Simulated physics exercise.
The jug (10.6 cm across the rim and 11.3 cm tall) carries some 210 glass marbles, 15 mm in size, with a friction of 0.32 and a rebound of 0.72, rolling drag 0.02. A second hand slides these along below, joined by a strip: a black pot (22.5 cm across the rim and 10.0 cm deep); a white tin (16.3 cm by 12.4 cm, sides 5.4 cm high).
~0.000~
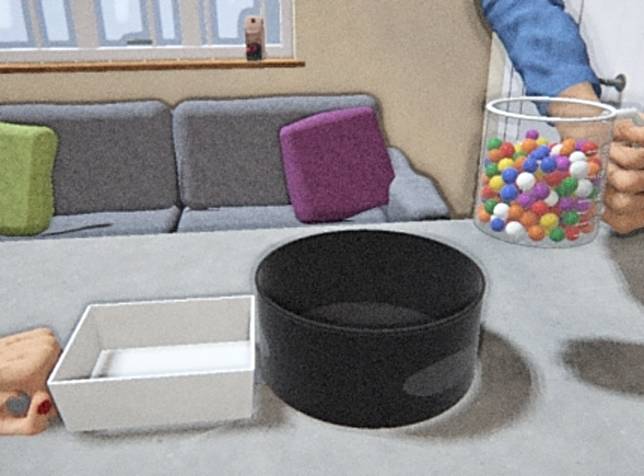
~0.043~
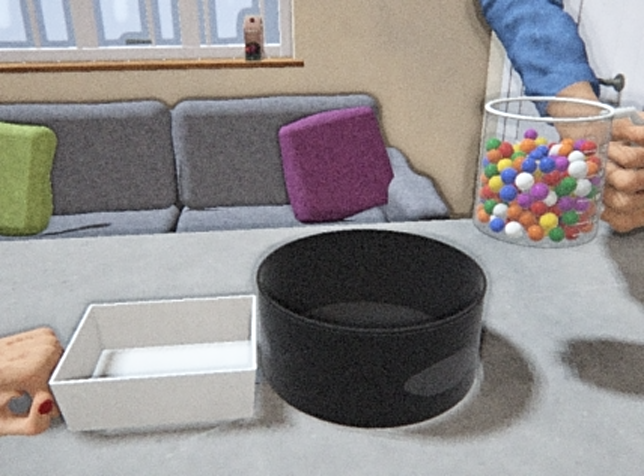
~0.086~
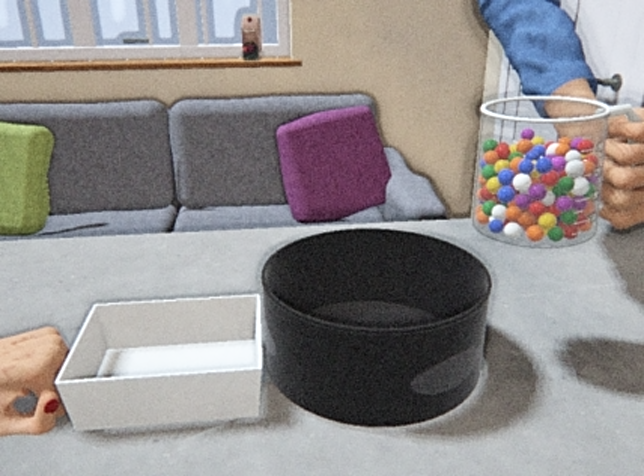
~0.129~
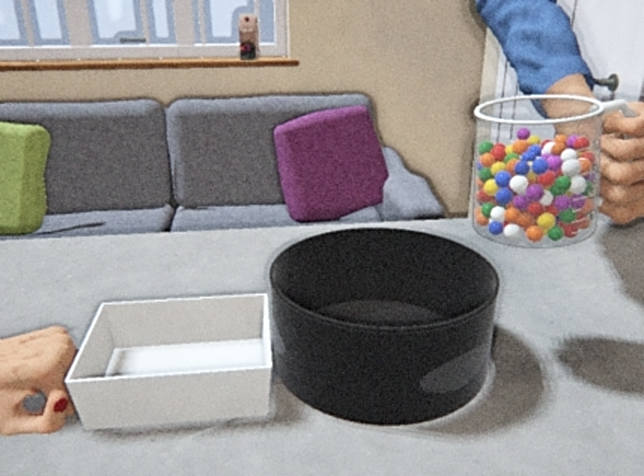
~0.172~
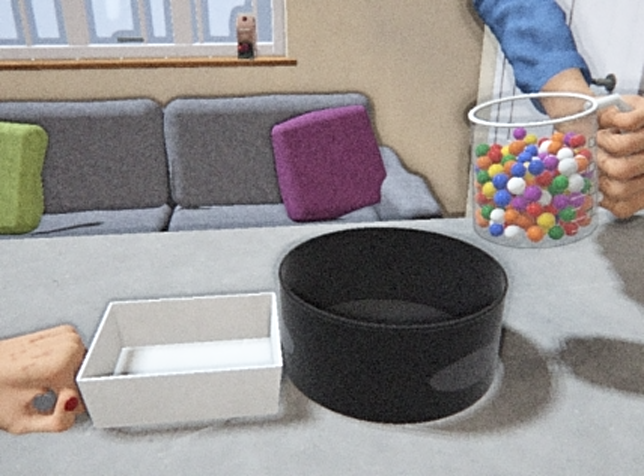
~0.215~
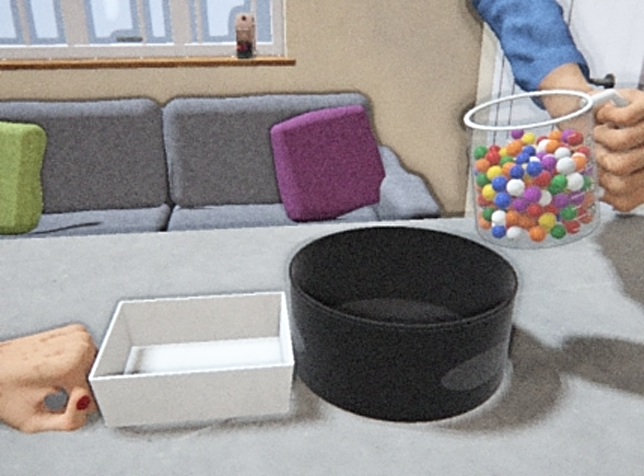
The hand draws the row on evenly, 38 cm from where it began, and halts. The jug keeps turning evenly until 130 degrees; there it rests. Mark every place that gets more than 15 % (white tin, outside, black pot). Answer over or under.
White tin over, outside over, black pot under.
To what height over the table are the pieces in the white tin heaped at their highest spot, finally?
Some 3.5 cm.
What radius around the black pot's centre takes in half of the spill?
Roughly 82 cm.
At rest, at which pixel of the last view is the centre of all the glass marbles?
Near (495, 347).
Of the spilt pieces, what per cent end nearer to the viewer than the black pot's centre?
About 50 per cent.
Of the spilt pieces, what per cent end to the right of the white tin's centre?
Some 0 per cent.
After 0.72 s, tilt 55 degrees; jug 100 %; middle of all pieces on or above the table near (542, 179).
After 1.15 s, tilt 91 degrees; jug 95 %; middle of all pieces on or above the table near (536, 183).
After 1.53 s, tilt 123 degrees; outside 10 %, white tin 25 %, jug 40 %, in the air 25 %; middle of all pieces on or above the table near (485, 264).
After 1.91 s, tilt 130 degrees; outside 50 %, white tin 50 %; middle of all pieces on or above the table near (420, 349).
In the end, at 3.7 s, black pot 0 %, outside 50 %, white tin 50 %, jug 0 %.
